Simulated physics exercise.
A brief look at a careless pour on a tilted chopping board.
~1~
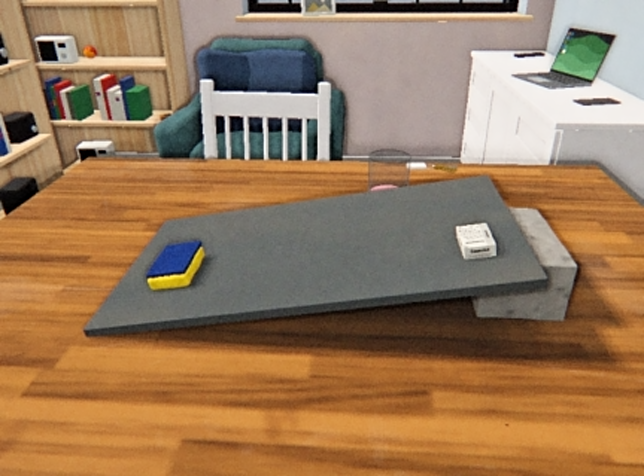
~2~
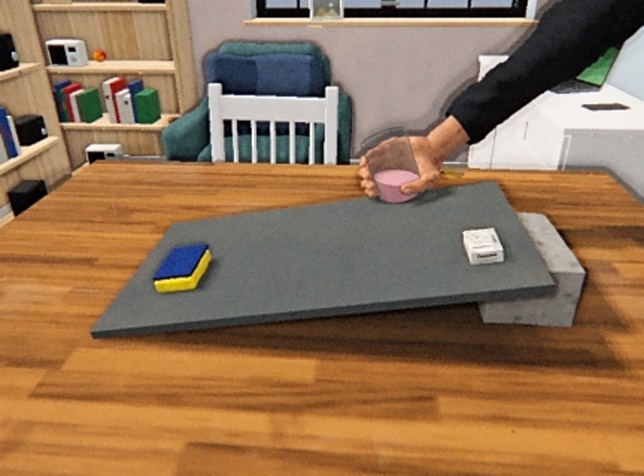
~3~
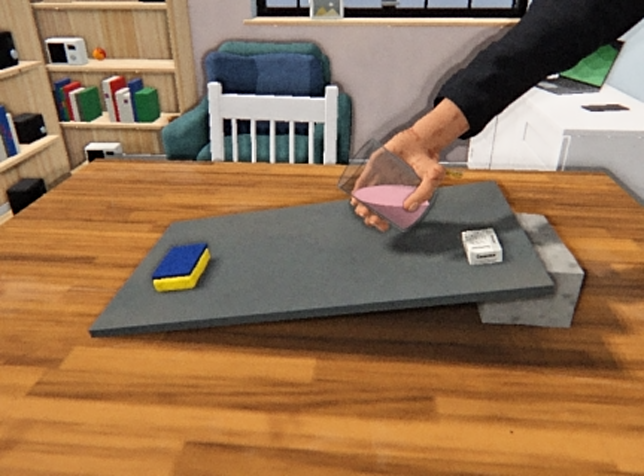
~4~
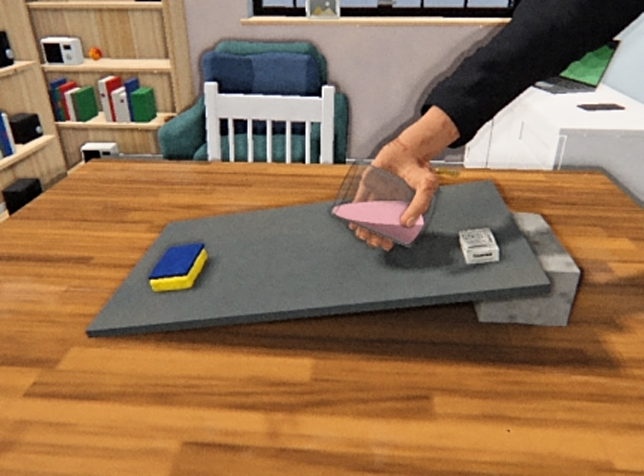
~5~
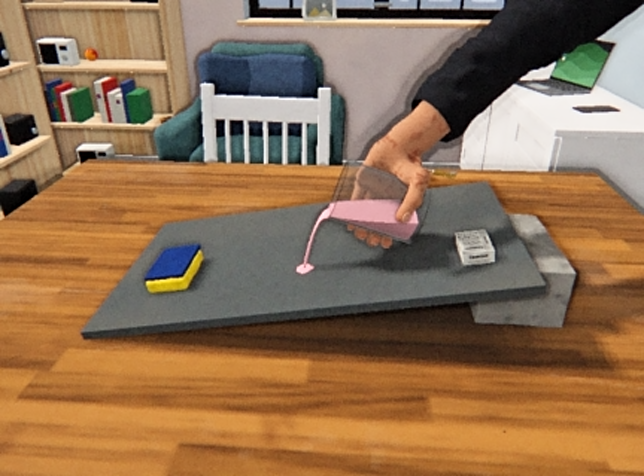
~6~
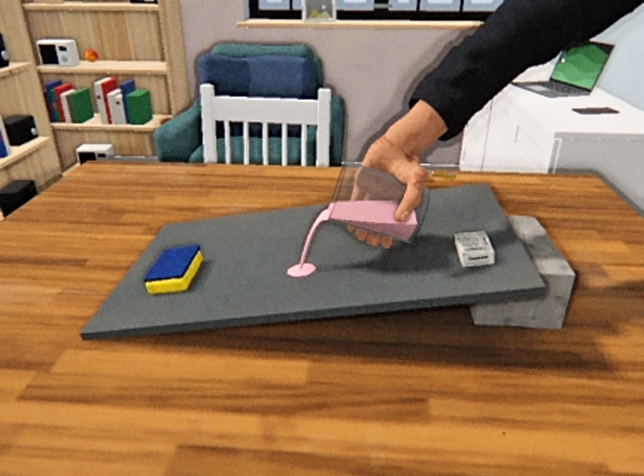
A hand picked up a clear tumbler of pink liquid from behind a sloping grey board, tilted it over the middle, and poured a thin stream onto the surface between a sponge and a little carton.
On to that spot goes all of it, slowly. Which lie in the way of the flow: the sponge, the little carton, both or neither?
Sponge: In the way, little carton: Out of the way.
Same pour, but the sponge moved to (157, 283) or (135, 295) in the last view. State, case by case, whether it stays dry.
Try one: It gets hit. Try two: It gets hit.
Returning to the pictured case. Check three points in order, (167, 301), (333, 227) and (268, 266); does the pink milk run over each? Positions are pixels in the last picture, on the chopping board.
Going in order, the first is covered by the spill, the second out of reach, and the third covered by the spill.
A moment on, it runs down to the left; the sponge is reached; the little carton is untouched.
Further on, it runs down to the left and off the end; the sponge is reached; the little carton is untouched.
When it is over, it runs down to the left and off the end; the sponge is reached; the little carton is untouched.
